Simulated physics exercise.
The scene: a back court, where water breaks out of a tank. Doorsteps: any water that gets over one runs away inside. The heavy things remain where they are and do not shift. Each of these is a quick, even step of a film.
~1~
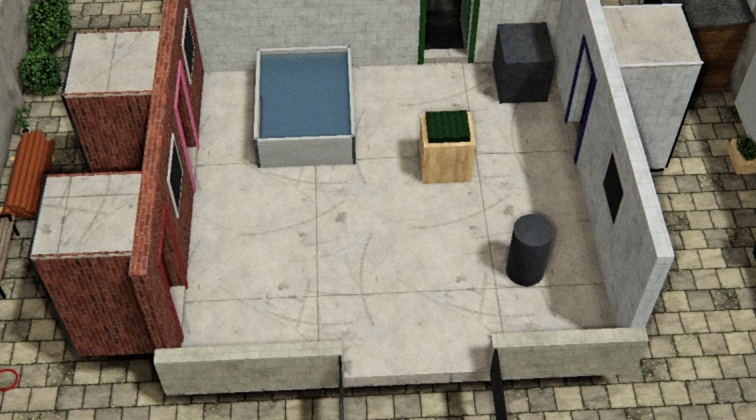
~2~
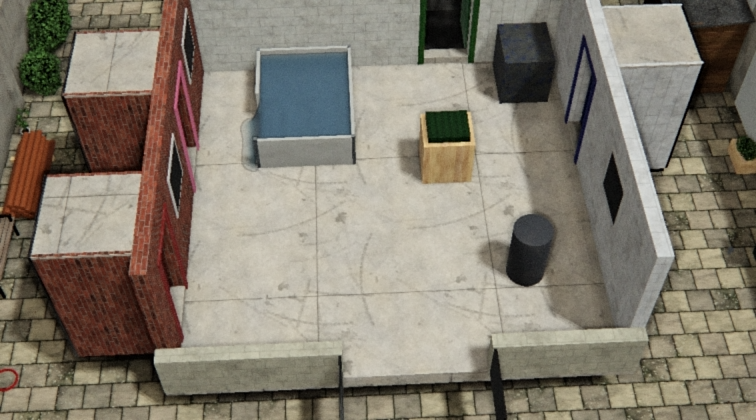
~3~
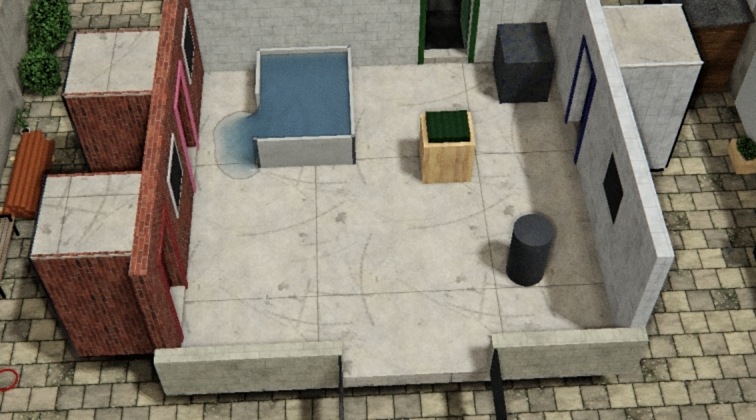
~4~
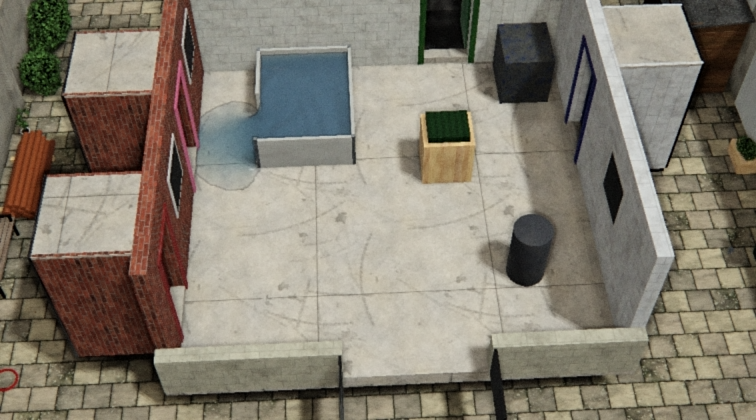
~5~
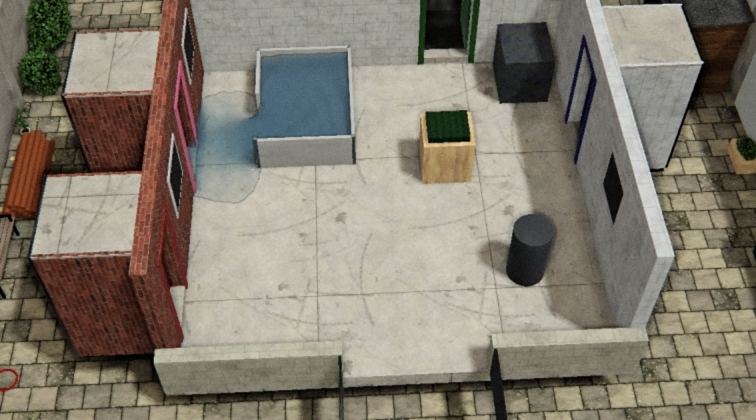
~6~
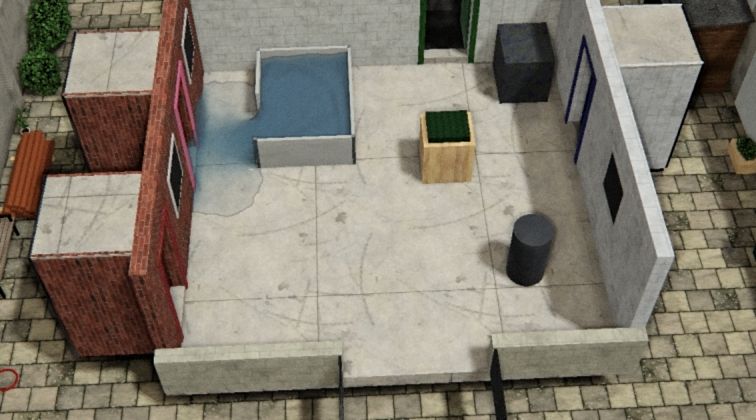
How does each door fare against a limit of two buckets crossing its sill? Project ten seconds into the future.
I expect the pink door to let through too much. I expect the green door to let through an acceptable amount. I expect the blue door to let through an acceptable amount. I expect the red door to let through an acceptable amount.
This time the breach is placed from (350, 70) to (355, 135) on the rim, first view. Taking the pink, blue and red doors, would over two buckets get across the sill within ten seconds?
The pink door stays within the limit, the blue door tops the limit and the red door stays within the limit.
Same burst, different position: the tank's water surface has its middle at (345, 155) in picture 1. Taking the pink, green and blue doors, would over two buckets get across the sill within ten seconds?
As I see it, the pink door overshoots, the green door stays within the limit and the blue door stays within the limit.
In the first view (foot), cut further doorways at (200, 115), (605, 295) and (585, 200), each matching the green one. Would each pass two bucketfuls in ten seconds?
Door by door: Ends up above, ends up below, ends up below.
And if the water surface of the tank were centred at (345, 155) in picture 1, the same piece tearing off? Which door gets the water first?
The pink-painted one, that's the one.
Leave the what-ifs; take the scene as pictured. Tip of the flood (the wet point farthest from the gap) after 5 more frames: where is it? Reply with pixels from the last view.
I'd say at around (187, 286).
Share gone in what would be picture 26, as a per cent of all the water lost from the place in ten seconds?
Around 65 percent.
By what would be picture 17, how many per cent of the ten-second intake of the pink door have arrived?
My estimate: Close to 55 per cent.
A moment on, water covers 10 % of the floor; the pink door far over two buckets in, the green door not reached, the blue door not reached, the red door not reached.
Next, water covers 20 % of the floor; the pink door far over two buckets in, the green door not reached, the blue door not reached, the red door wet at the sill, nothing in.
Then, water covers 35 % of the floor; the pink door far over two buckets in, the green door wet at the sill, nothing in, the blue door not reached, the red door wet at the sill, nothing in.
Later, water covers 55 % of the floor; the pink door far over two buckets in, the green door wet at the sill, nothing in, the blue door not reached, the red door wet at the sill, nothing in.
In the end, water covers 85 % of the floor; the pink door far over two buckets in, the green door wet at the sill, nothing in, the blue door wet at the sill, nothing in, the red door wet at the sill, nothing in.
